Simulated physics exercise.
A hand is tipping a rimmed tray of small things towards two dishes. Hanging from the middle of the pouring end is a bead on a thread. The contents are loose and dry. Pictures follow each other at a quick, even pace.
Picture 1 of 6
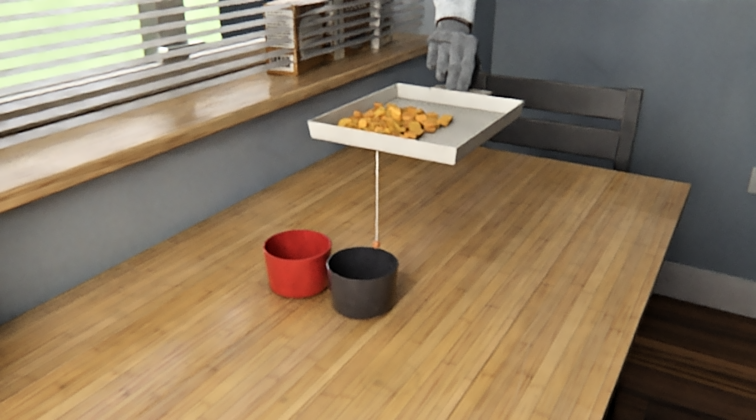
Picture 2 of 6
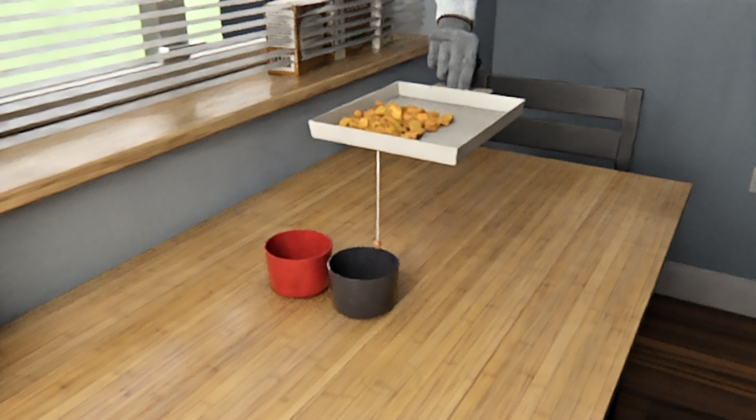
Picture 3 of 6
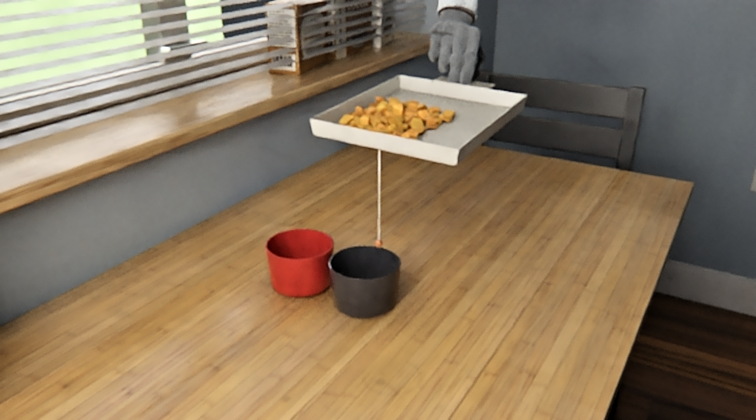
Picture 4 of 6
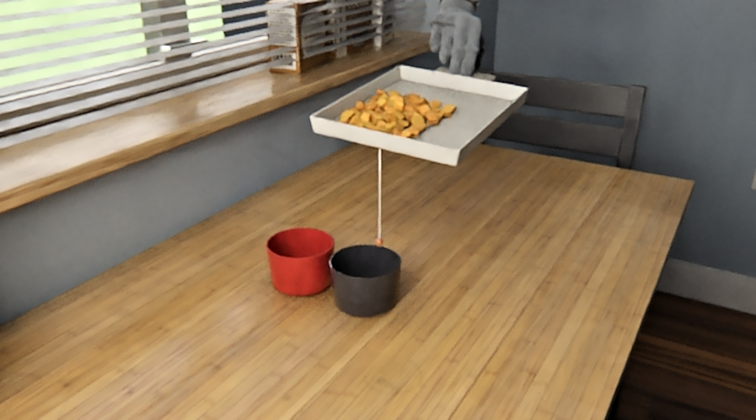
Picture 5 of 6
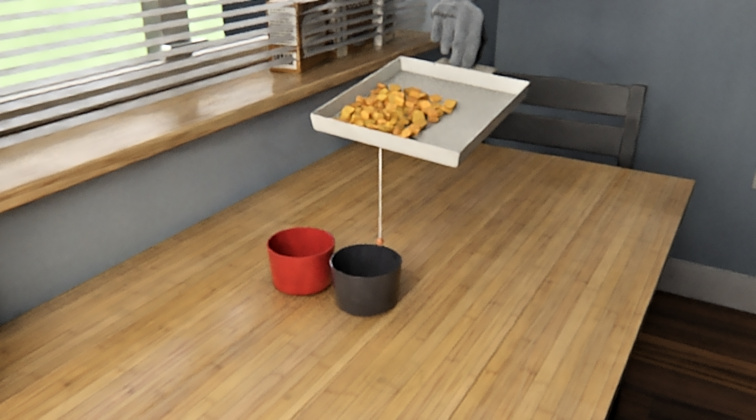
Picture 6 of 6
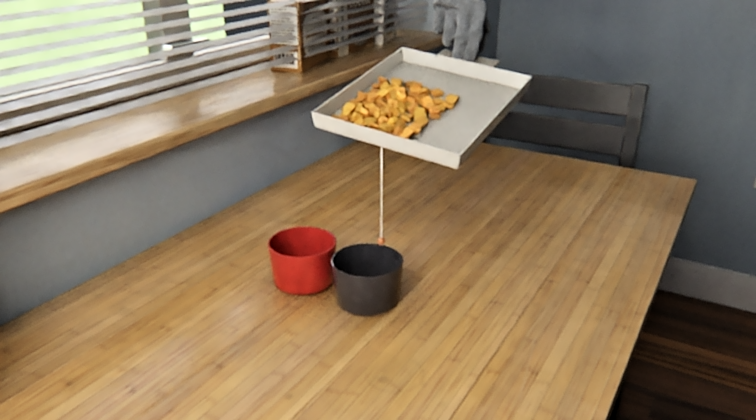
A pale rimmed tray of orange-brown cereal squares hovers above a wooden table beside a window with blinds, seen from a raised angle. A red dish sits left of a black one below, near a bead hanging on a thread, with a dark chair behind. A grey hand at the tray's far side lifts that edge steadily, tilting it towards the dishes, while the cereal barely shifts.
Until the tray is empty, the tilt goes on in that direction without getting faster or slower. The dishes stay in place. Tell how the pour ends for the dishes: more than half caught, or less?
It ends with less than half caught.
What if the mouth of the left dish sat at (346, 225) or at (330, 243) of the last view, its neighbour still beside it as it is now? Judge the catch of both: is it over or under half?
Taking them in turn, it's short of half and then short of half.
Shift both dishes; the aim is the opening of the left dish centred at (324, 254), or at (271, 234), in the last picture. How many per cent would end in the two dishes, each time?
First position: Some 40 %; second position: Some 0 %.
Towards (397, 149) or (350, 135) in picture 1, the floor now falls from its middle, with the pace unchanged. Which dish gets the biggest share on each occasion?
Outcome one: The right side; outcome two: The left side.
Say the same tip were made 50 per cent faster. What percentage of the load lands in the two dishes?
Result: About 10 per cent.
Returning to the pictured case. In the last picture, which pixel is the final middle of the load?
Somewhere around (431, 319) in the last picture.
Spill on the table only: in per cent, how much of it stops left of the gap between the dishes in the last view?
I make it about 0 percent or so.
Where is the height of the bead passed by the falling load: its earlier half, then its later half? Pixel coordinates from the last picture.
Roughly (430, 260) first, then roughly (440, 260).
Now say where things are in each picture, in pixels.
Corners of the pouring end at (311, 121) and (455, 147), level; middle of the load at (388, 122), cereal squares; left dish at (278, 274); right dish at (344, 295); bead on its thread at (377, 244), in the first frame.
Corners of the pouring end at (312, 121) and (455, 147), level; middle of the load at (389, 121), in the second frame.
Corners of the pouring end at (313, 119) and (457, 148), tipped barely, lowest at the right corner; middle of the load at (390, 118), in the third frame.
Corners of the pouring end at (314, 116) and (457, 149), tipped a little, lowest at the right corner; middle of the load at (391, 113), in the fourth frame.
Corners of the pouring end at (314, 114) and (458, 151), tipped a little, lowest at the right corner; middle of the load at (392, 109), in the fifth frame.
Corners of the pouring end at (315, 112) and (459, 153), tipped a little, lowest at the right corner; middle of the load at (393, 105); left dish at (283, 271); right dish at (349, 292), in the sixth frame.
Soon, tray tipped steeply; all on the tray.
A while on, tray tipped right over; most on the tray; a stray few in the right dish; a small part outside both; a small part in the air.
Towards the end, tray tipped past a quarter turn; a small part in the right dish; most outside both.
Finally, tray tipped past a quarter turn; a small part in the right dish; none in the left dish; most outside both.
